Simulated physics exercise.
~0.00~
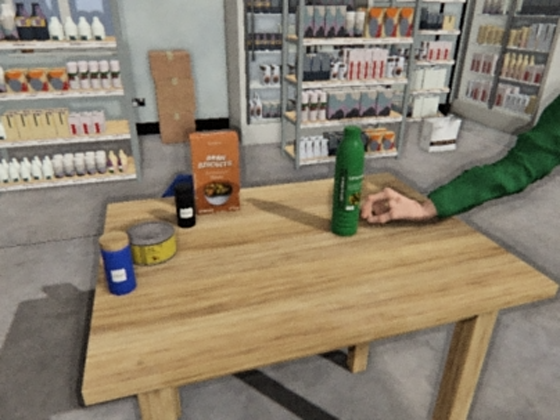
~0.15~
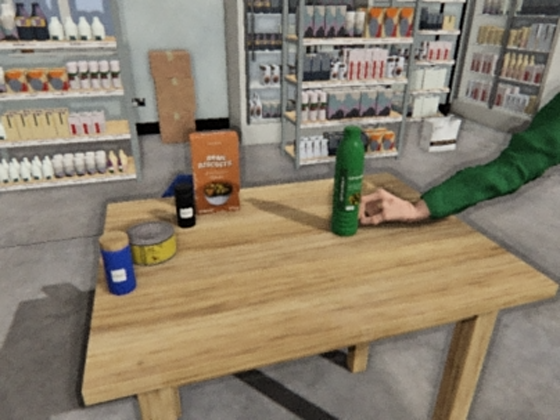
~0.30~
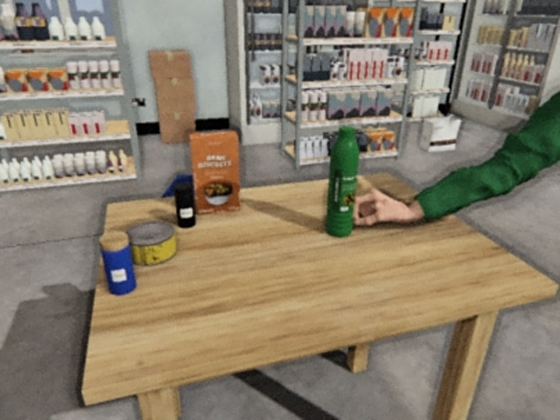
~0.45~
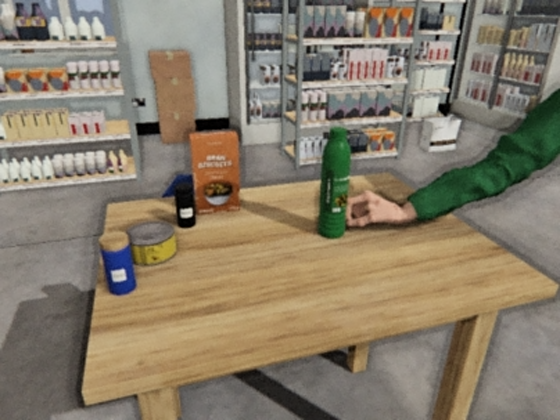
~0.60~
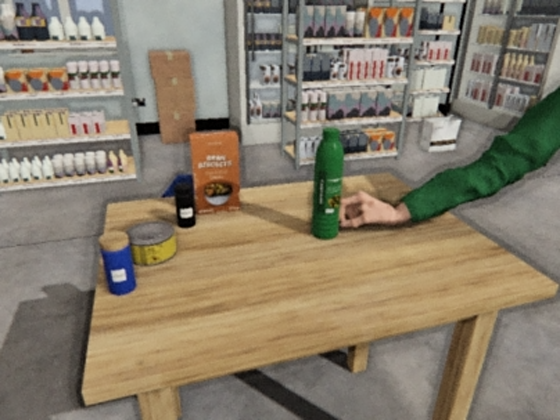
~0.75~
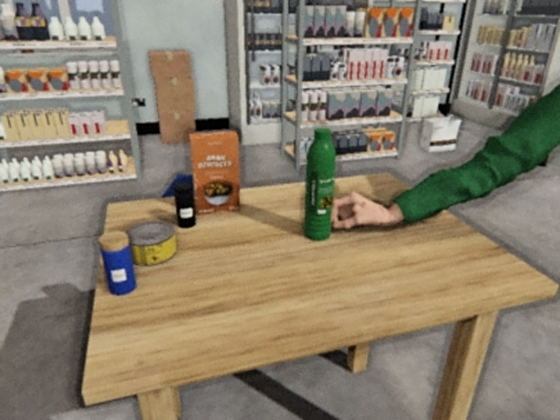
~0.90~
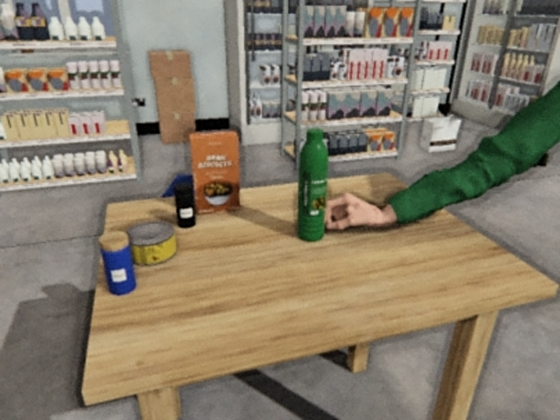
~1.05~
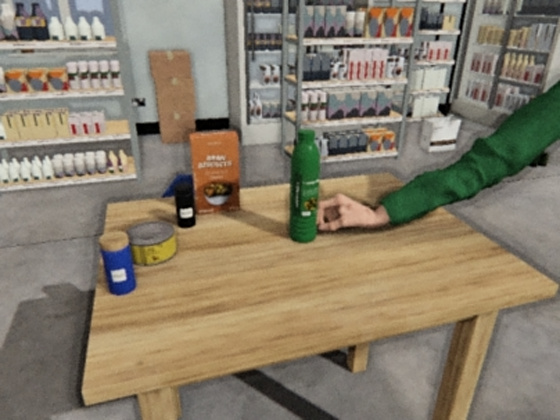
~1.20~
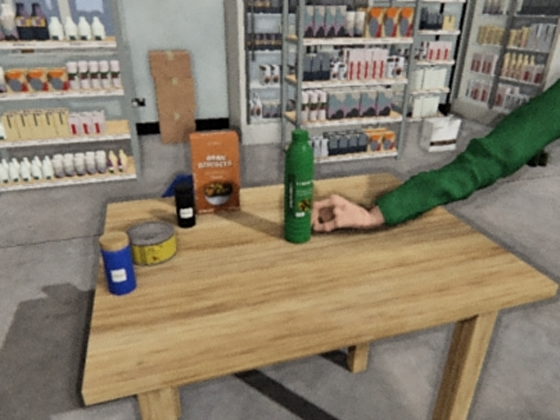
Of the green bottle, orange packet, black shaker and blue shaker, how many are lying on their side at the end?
None of them are lying on their side at the end. The green bottle, orange packet, black shaker and blue shaker are all still upright.
The clip shows a green-sleeved hand pushing an upright green bottle slowly leftward across a wooden table in a shop, while an orange packet, black shaker, yellow tub and blue shaker stay put. The bottle ends still upright, with the hand beside it.
